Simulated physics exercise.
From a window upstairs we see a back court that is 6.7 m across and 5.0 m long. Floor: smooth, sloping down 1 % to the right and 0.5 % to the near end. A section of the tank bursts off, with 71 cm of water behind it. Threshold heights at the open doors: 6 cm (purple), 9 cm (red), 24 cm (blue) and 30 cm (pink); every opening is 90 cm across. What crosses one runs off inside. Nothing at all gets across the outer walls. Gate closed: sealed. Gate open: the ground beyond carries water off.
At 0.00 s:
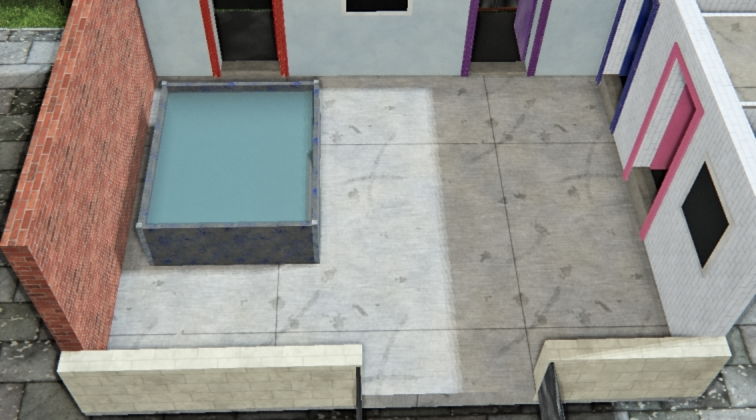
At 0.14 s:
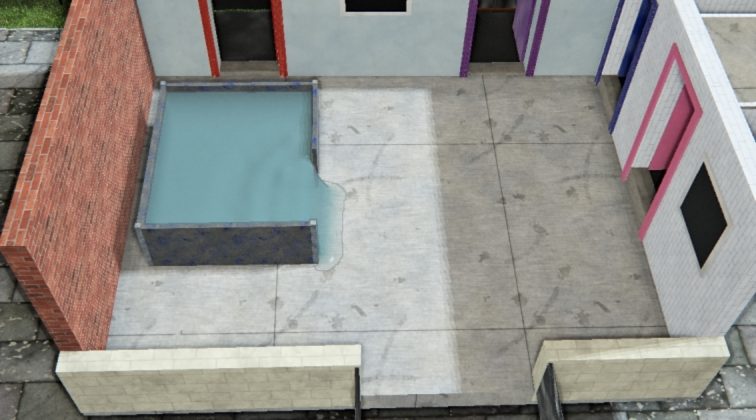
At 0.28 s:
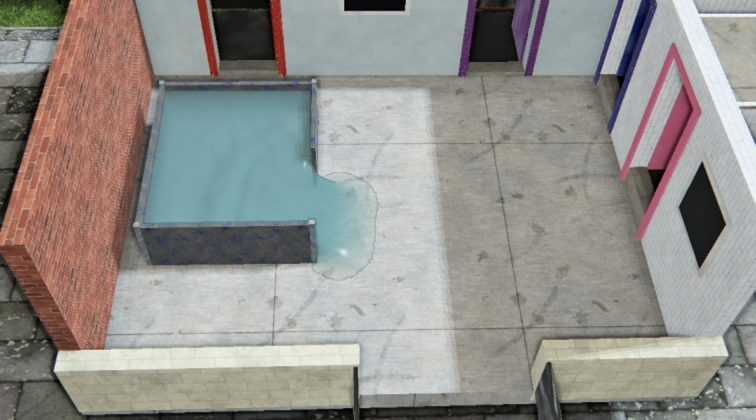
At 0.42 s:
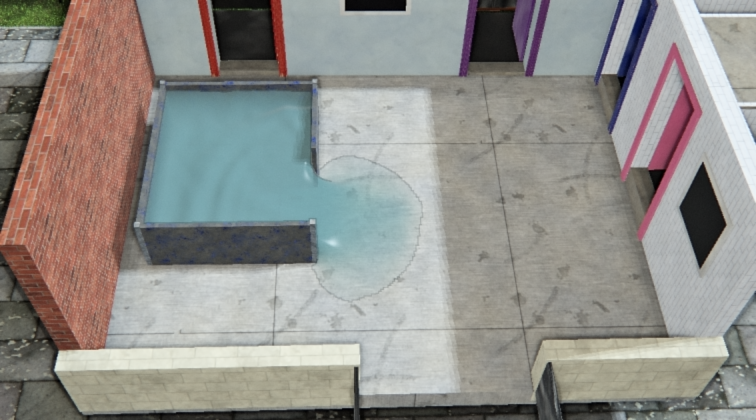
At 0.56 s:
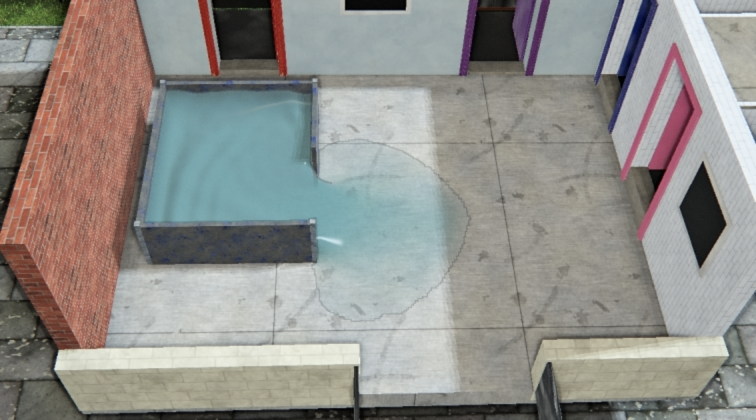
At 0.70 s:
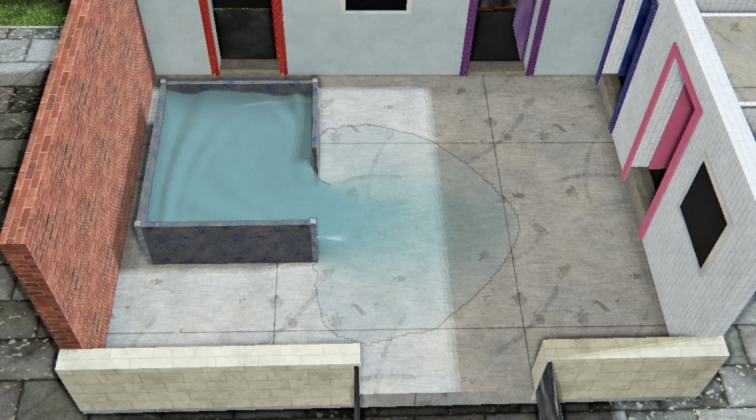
Water pours through a gap in the right side of a raised rectangular tank and spreads across the pale paving of a walled courtyard, its rounded front widening rightward onto the darker paving as ripples cross the tank.
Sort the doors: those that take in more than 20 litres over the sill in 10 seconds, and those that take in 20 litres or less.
Sorted: The purple door takes in more; the red door takes in 20 litres or less; the blue door takes in 20 litres or less; the pink door takes in 20 litres or less.
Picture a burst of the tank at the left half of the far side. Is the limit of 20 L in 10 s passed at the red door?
Note: Red door, beyond the limit.
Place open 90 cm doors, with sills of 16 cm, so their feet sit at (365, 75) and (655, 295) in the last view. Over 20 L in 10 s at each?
Door 1: Limit not reached; door 2: Limit broken.
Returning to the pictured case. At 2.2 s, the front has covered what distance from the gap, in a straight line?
It comes to some 5.0 metres.
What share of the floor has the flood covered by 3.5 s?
Covered: Roughly 60 per cent.
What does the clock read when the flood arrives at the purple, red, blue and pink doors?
Purple: 1.8 s; red: 5.5 s; blue: 2.0 s; pink: 1.2 s.
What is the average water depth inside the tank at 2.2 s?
The average depth is around 38 cm.
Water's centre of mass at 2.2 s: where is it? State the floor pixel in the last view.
Pixel position near (370, 214).
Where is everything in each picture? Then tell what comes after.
Still water, 71 cm deep, in the tank at (235, 154), in the first frame.
The front is at (320, 267), 0.7 m from the gap at (313, 212); 0.3 m2 of floor is under water; 71 cm left at the back of the tank, in the second frame.
The front is at (352, 270), 0.9 m from the gap at (312, 212); 0.9 m2 of floor is under water; 71 cm left at the back of the tank, in the third frame.
Water pours out at (313, 213) and has run 1.4 m, to (413, 202); typically 9 cm deep outside, 70 cm at the tank's back, in the fourth frame.
The front is at (458, 208), 1.9 m from the gap at (313, 212); 3.8 m2 of floor is under water; 67 cm left at the back of the tank, in the fifth frame.
The front is at (512, 233), 2.6 m from the gap at (313, 211); 5.7 m2 of floor is under water; 59 cm left at the back of the tank, in the sixth frame.
After 1.4 s water covers 50 % of the floor and is deepest (41 cm) near (324, 235); purple door not reached, red door not reached, blue door not reached, pink door 21 cm at the sill, 0 L in.
After 2.2 s water covers 60 % of the floor and is deepest (48 cm) near (669, 341); purple door 3 cm at the sill, 0 L in, red door not reached, blue door 16 cm at the sill, 0 L in, pink door 29 cm at the sill, 0 L in.
After 3.5 s water covers 60 % of the floor and is deepest (27 cm) near (595, 80); purple door 11 cm at the sill, 1 L in, red door not reached, blue door 22 cm at the sill, 1 L in, pink door 24 cm at the sill, 0 L in.
After 6.0 s water covers 75 % of the floor and is deepest (20 cm) near (605, 114); purple door 13 cm at the sill, 35 L in, red door 3 cm at the sill, 0 L in, blue door 19 cm at the sill, 2 L in, pink door 18 cm at the sill, 0 L in.
After 10.0 s water covers 85 % of the floor and is deepest (14 cm) near (677, 369); purple door 9 cm at the sill, 106 L in, red door 9 cm at the sill, 1 L in, blue door 11 cm at the sill, 2 L in, pink door 11 cm at the sill, 0 L in.
